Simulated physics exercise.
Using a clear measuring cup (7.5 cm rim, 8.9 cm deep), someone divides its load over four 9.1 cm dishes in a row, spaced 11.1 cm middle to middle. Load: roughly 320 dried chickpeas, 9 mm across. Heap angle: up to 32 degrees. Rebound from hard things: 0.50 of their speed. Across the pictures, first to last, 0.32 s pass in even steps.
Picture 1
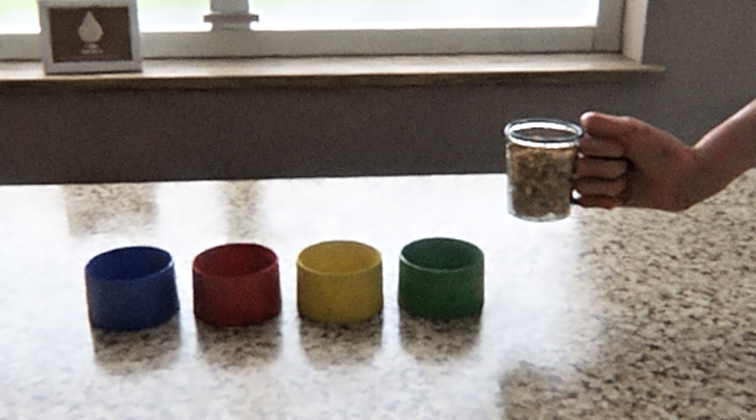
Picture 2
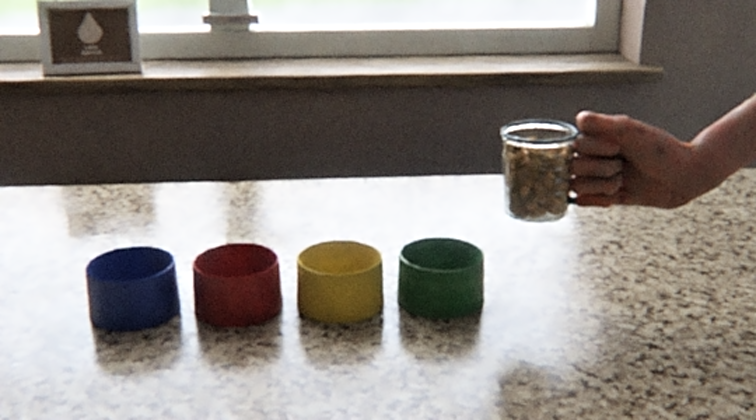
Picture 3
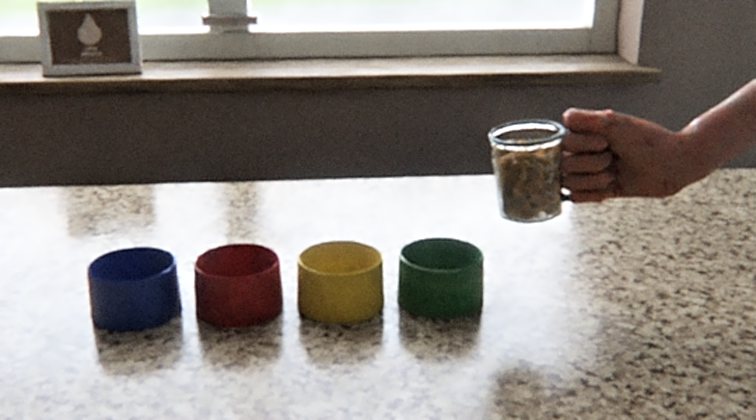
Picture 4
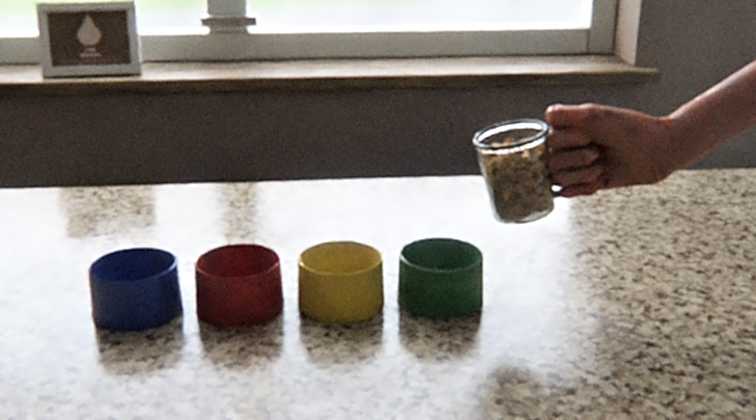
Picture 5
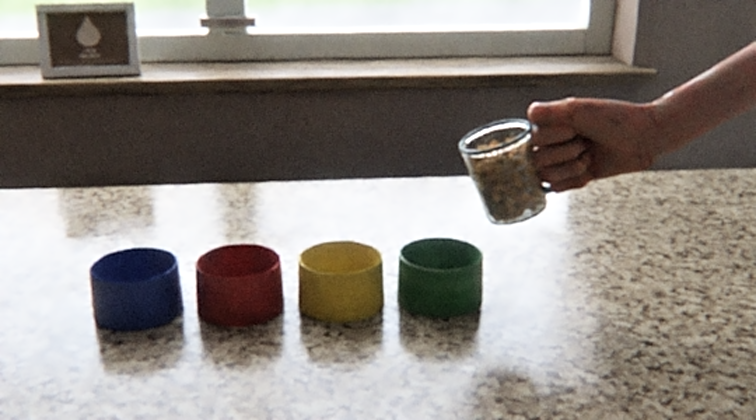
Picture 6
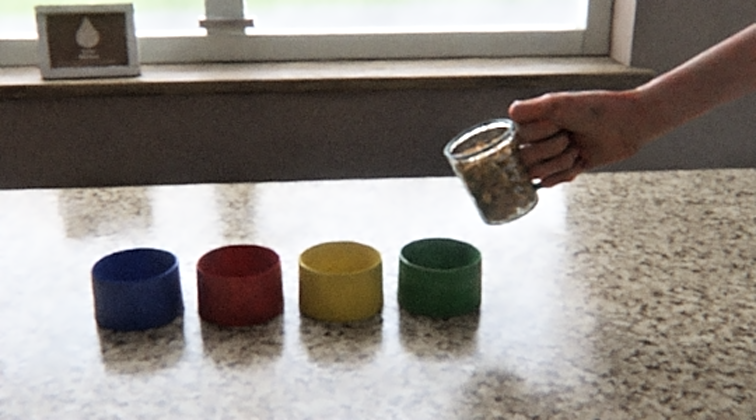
Hand moving a clear cup of small brown pieces leftward while tilting it, near blue, red, yellow and green dishes.
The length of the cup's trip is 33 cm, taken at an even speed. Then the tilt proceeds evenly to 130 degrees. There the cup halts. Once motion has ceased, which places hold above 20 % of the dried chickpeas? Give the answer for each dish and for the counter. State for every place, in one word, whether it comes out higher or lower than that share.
Red: Higher, blue: Lower, green: Lower, yellow: Lower, counter: Higher.
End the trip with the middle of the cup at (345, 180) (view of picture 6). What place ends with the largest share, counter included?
Counter.
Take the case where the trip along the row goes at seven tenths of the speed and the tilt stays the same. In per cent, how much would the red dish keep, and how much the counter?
In that case: Red 0, and counter 0.
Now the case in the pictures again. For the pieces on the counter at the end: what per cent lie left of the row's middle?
I'd estimate close to 50 in a hundred.
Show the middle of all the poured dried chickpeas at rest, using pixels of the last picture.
Approximately (255, 297) in the last view.
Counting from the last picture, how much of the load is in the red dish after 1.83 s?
Estimate to date: Some 60 %.
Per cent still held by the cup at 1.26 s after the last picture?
About 0 %.
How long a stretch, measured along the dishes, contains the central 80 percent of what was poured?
Length: About 12 cm.
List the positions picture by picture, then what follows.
Cup at (541, 172), tilt 0 degrees, lip at (509, 132), moved 0.0 cm; middle of the pieces at (545, 176); green dish at (442, 254); yellow dish at (339, 257); red dish at (235, 260); blue dish at (129, 263), in the first picture.
Cup at (538, 172), tilt 2 degrees, lip at (504, 134), moved 0.3 cm; middle of the pieces at (542, 176), in the second picture.
Cup at (529, 173), tilt 7 degrees, lip at (491, 138), moved 1.2 cm; middle of the pieces at (533, 177), in the third picture.
Cup at (517, 173), tilt 13 degrees, lip at (476, 143), moved 2.3 cm; middle of the pieces at (522, 177), in the fourth picture.
Cup at (506, 174), tilt 19 degrees, lip at (461, 148), moved 3.5 cm; middle of the pieces at (511, 177), in the fifth picture.
Cup at (495, 174), tilt 25 degrees, lip at (447, 154), moved 4.6 cm; middle of the pieces at (500, 177); green dish at (440, 253); yellow dish at (340, 257); red dish at (239, 261); blue dish at (135, 265), in the sixth picture.
Then, 0.76 s after the last picture, tilt 99 degrees; cup holds 90 %, yellow 5 %.
Then, 1.26 s after the last picture, tilt 130 degrees; cup holds 0 %, red 60 %, yellow 10 %.
Then, 1.83 s after the last picture, tilt 130 degrees; cup holds 0 %, red 60 %, yellow 10 %.
In the end, red 60 %, blue 0 %, green 0 %, yellow 10 %, counter 30 %.
